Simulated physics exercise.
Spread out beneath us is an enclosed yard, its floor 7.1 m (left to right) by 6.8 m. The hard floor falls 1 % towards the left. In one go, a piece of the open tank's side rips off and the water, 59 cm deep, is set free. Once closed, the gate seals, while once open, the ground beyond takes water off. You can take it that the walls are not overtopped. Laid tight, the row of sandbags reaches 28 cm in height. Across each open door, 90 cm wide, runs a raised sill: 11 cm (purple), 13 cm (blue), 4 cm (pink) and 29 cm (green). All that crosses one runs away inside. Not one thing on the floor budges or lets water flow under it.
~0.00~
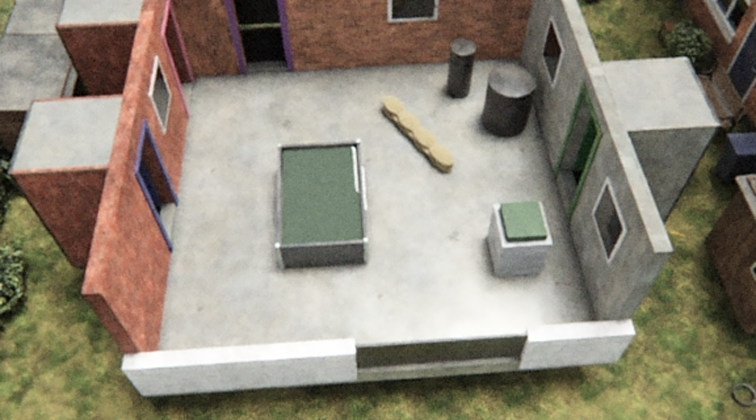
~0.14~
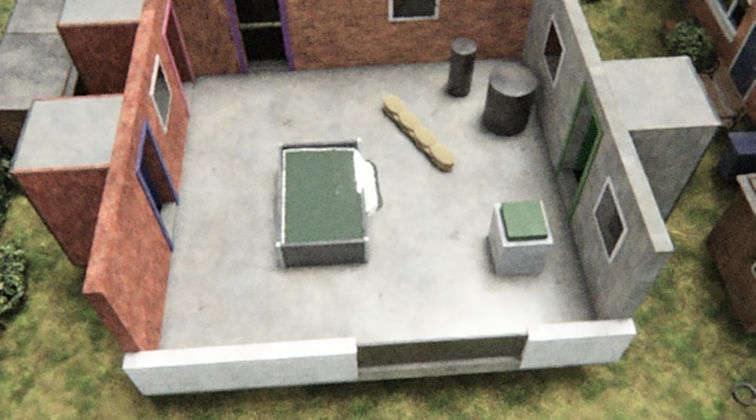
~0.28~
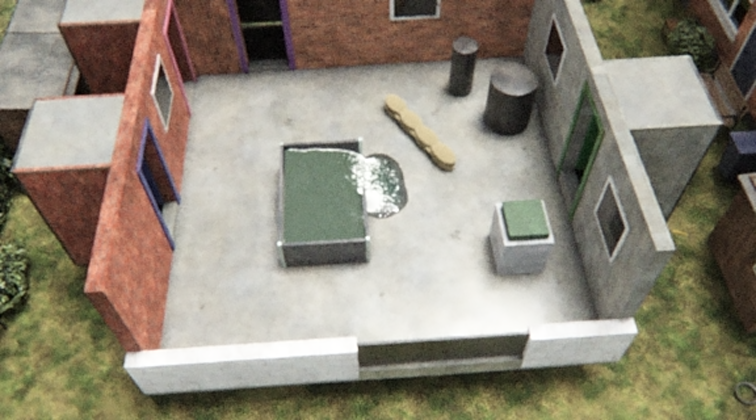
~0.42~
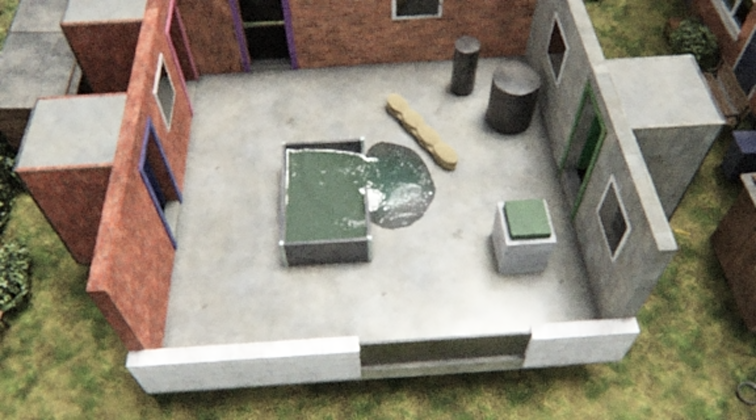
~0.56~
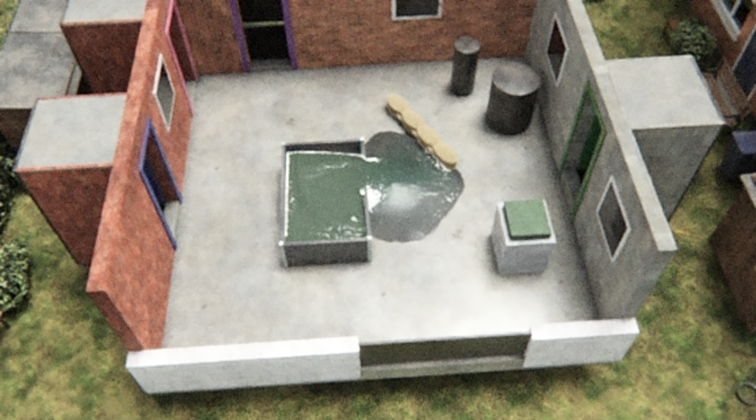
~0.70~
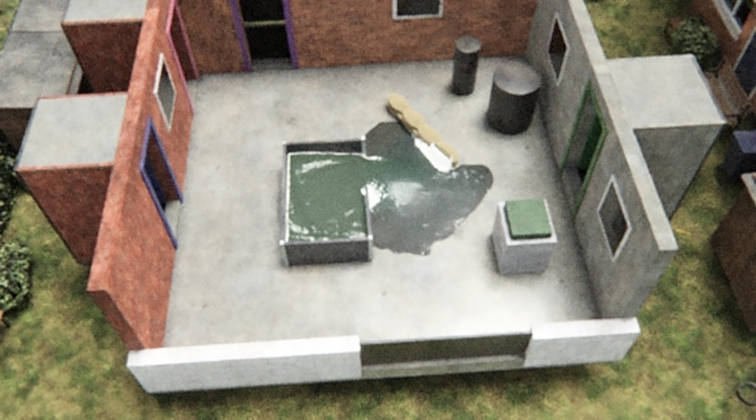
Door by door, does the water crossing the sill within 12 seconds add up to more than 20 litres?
At the end, purple door: Fails to top it. Blue door: Fails to top it. Pink door: Tops it. Green door: Fails to top it.
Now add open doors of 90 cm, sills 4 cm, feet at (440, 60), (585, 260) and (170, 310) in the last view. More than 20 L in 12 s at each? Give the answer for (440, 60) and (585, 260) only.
Taking them in order, the first gets too little and the second enough.
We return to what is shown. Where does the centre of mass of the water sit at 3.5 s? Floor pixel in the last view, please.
I'd say somewhere around (415, 195).
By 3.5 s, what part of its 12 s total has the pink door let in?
I'd say close to 0 percent.
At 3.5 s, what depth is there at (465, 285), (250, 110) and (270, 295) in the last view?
2, 2 and 0 cm, respectively.
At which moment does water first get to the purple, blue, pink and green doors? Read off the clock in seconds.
Door times: Purple 2.8 s / blue 7.5 s / pink 4.0 s / green 1.3 s.
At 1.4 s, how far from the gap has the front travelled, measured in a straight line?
Around 3.8 metres.
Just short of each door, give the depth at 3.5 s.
Door by door in cm, purple shows 6, blue shows 0, pink shows 0, green shows 13.
After 1.4 s water covers 15 % of the floor and is deepest (36 cm) near (430, 159); purple door not reached, blue door not reached, pink door not reached, green door 4 cm at the sill, 0 L in.
After 2.2 s water covers 25 % of the floor and is deepest (28 cm) near (420, 160); purple door not reached, blue door not reached, pink door not reached, green door 21 cm at the sill, 0 L in.
After 3.5 s water covers 40 % of the floor and is deepest (18 cm) near (572, 228); purple door 6 cm at the sill, 0 L in, blue door not reached, pink door not reached, green door 13 cm at the sill, 0 L in.
After 7.0 s water covers 75 % of the floor and is deepest (8 cm) near (592, 339); purple door 4 cm at the sill, 0 L in, blue door not reached, pink door 8 cm at the sill, 45 L in, green door 7 cm at the sill, 0 L in.
After 12.0 s water covers 95 % of the floor and is deepest (8 cm) near (181, 213); purple door 3 cm at the sill, 0 L in, blue door 8 cm at the sill, 0 L in, pink door 7 cm at the sill, 79 L in, green door 3 cm at the sill, 0 L in.
